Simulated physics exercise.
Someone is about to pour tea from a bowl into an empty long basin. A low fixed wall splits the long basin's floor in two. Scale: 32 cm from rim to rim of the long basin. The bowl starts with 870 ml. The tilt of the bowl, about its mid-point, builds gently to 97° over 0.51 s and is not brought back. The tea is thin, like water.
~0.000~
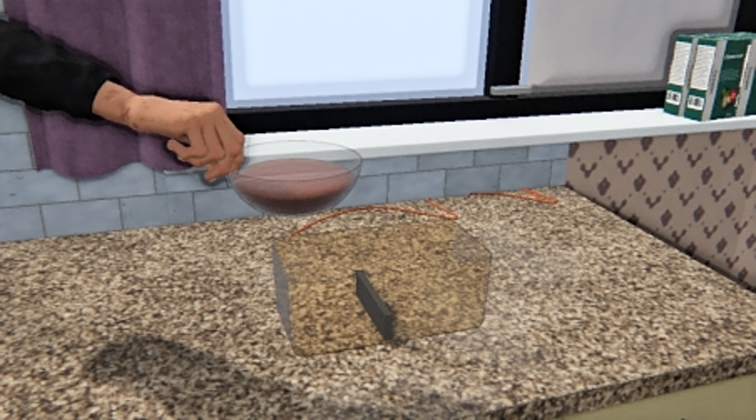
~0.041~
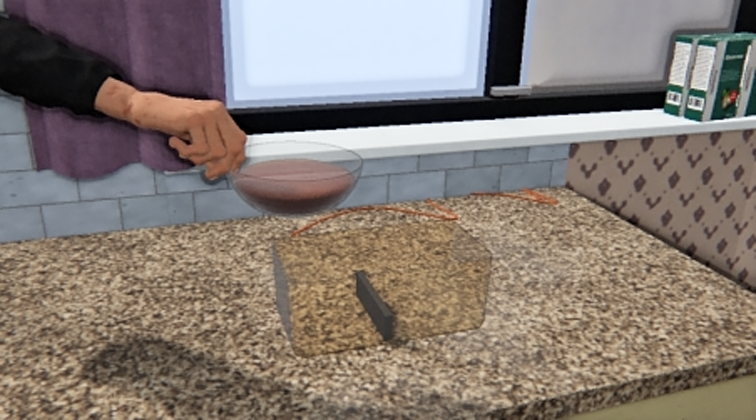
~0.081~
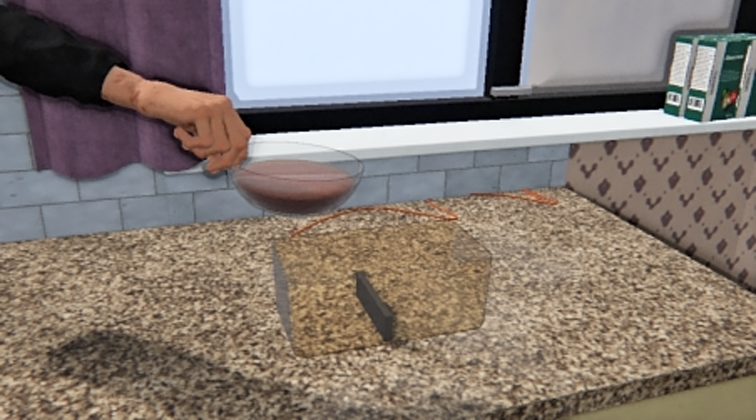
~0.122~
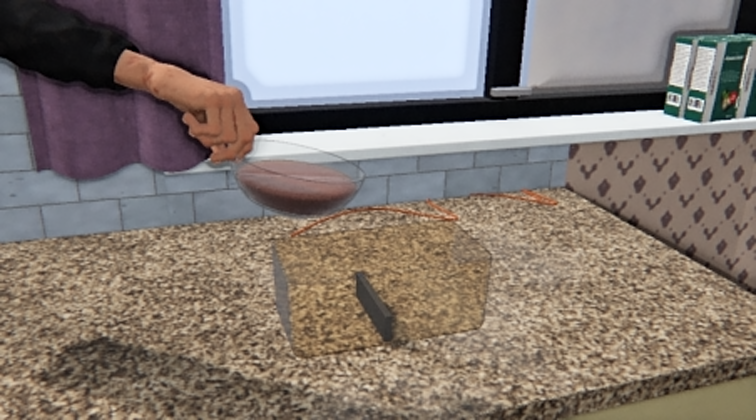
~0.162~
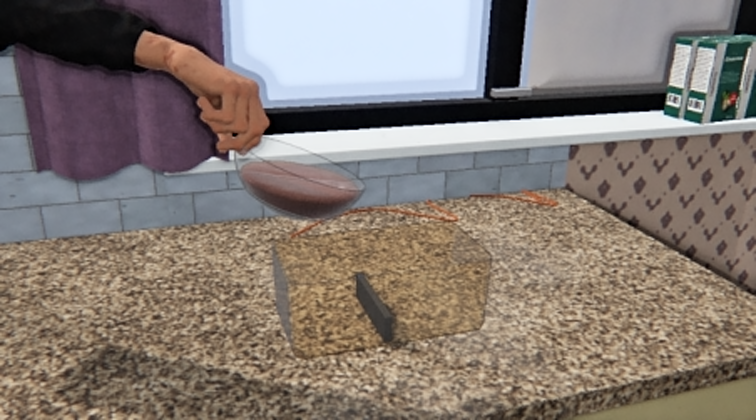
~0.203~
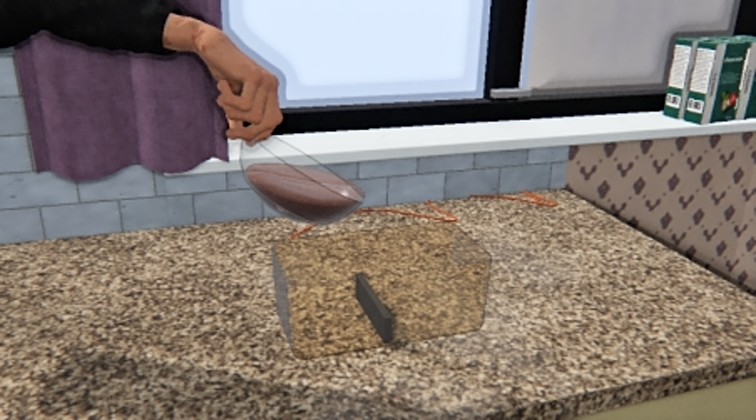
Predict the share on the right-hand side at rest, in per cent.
About 54 per cent.
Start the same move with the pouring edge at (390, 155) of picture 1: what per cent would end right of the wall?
In that case some 70 per cent.
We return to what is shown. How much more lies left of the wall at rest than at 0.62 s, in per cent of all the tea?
Near 8 in a hundred.
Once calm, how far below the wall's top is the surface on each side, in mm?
Some 28 mm on the left and 28 mm on the right.
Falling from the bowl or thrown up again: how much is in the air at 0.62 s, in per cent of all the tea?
Some 10 per cent.
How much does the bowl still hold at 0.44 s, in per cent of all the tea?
About 7 per cent.
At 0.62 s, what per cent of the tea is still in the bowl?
Near 0 in a hundred.
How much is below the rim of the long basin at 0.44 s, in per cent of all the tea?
Near 66 in a hundred.
After 0.44 s the tilt is 93° and 7 per cent is still to pour, 21 is left of the wall and 44 right of it.
After 0.62 s the tilt is 97° and 0 per cent is still to pour, 35 is left of the wall and 55 right of it.
After 0.81 s the tilt is 97° and 2 per cent is still to pour, 37 is left of the wall and 54 right of it.
After 1.01 s the tilt is 97° and 0 per cent is still to pour, 41 is left of the wall and 55 right of it.
In the end 43 per cent lies left of the wall, 54 right of it and 3 outside.
